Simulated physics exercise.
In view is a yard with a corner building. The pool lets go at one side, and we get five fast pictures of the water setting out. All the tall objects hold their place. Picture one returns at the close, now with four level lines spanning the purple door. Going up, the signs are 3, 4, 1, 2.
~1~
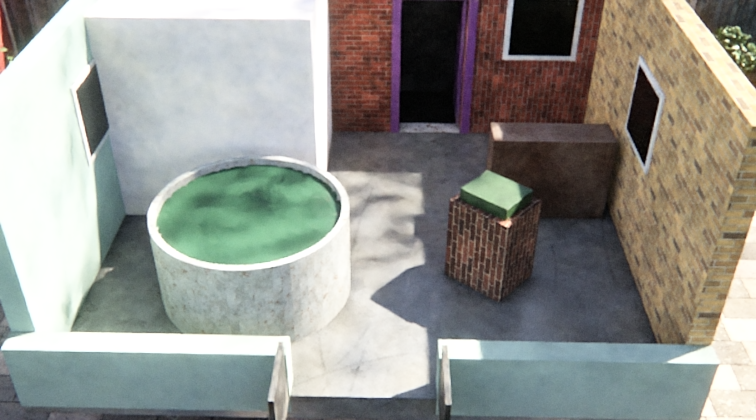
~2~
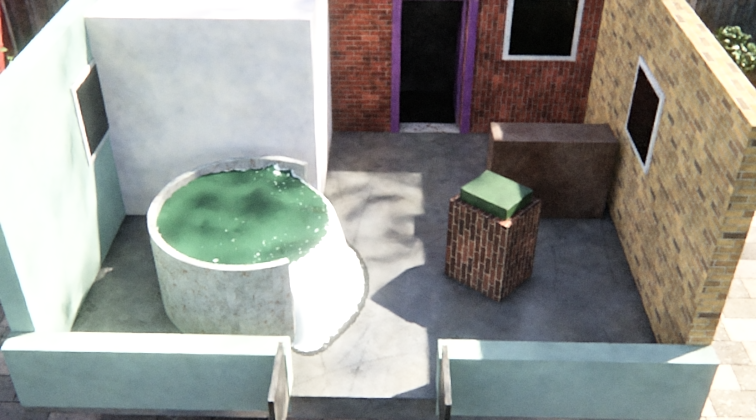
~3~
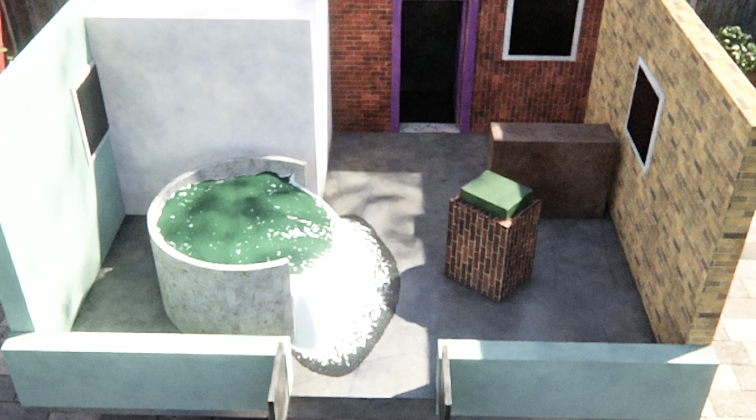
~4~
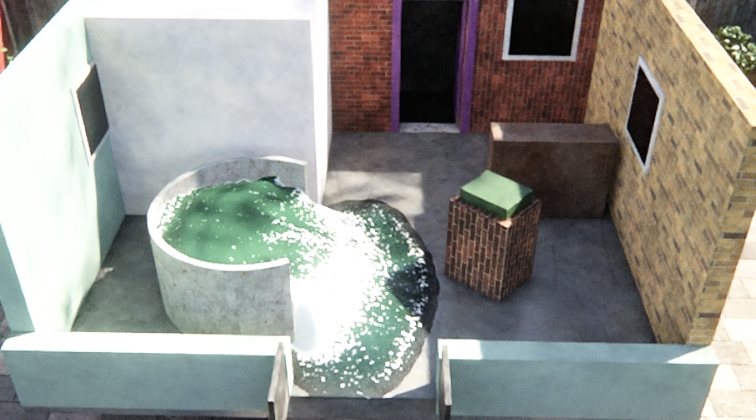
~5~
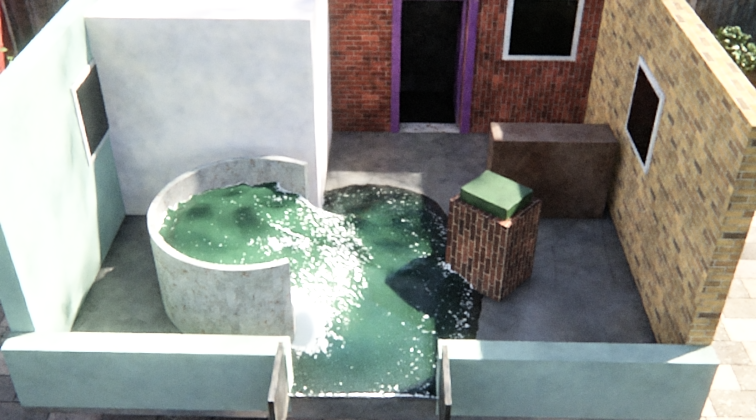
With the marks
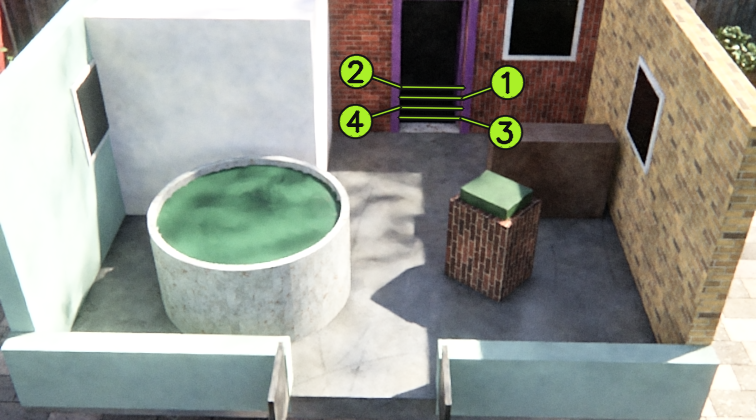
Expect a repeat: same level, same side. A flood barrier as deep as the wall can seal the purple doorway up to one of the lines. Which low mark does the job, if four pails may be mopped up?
Use line 3.
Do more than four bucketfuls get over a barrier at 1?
No.
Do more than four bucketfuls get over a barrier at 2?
No, not at all.
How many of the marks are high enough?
All of them.
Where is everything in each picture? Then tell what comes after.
Water in the pool at rest, its middle at (250, 213); foot of the purple doorway at (429, 132); open gate at (364, 334).
Water covers 3 % of the ground and shows as far out as (349, 313).
Water covers 8 % of the ground and shows as far out as (365, 232).
Water covers 16 % of the ground and shows as far out as (376, 203).
Water covers 26 % of the ground and shows as far out as (386, 188).
On the marked copy, 1 at (431, 97); 2 at (431, 87); 3 at (430, 117); 4 at (431, 107); from the bottom up 3, 4, 1, 2.
If 1 is chosen, nothing gets over.
If 2 is chosen, nothing gets over.
If 3 is chosen, a bucket or two gets in.
If 4 is chosen, nothing gets over.
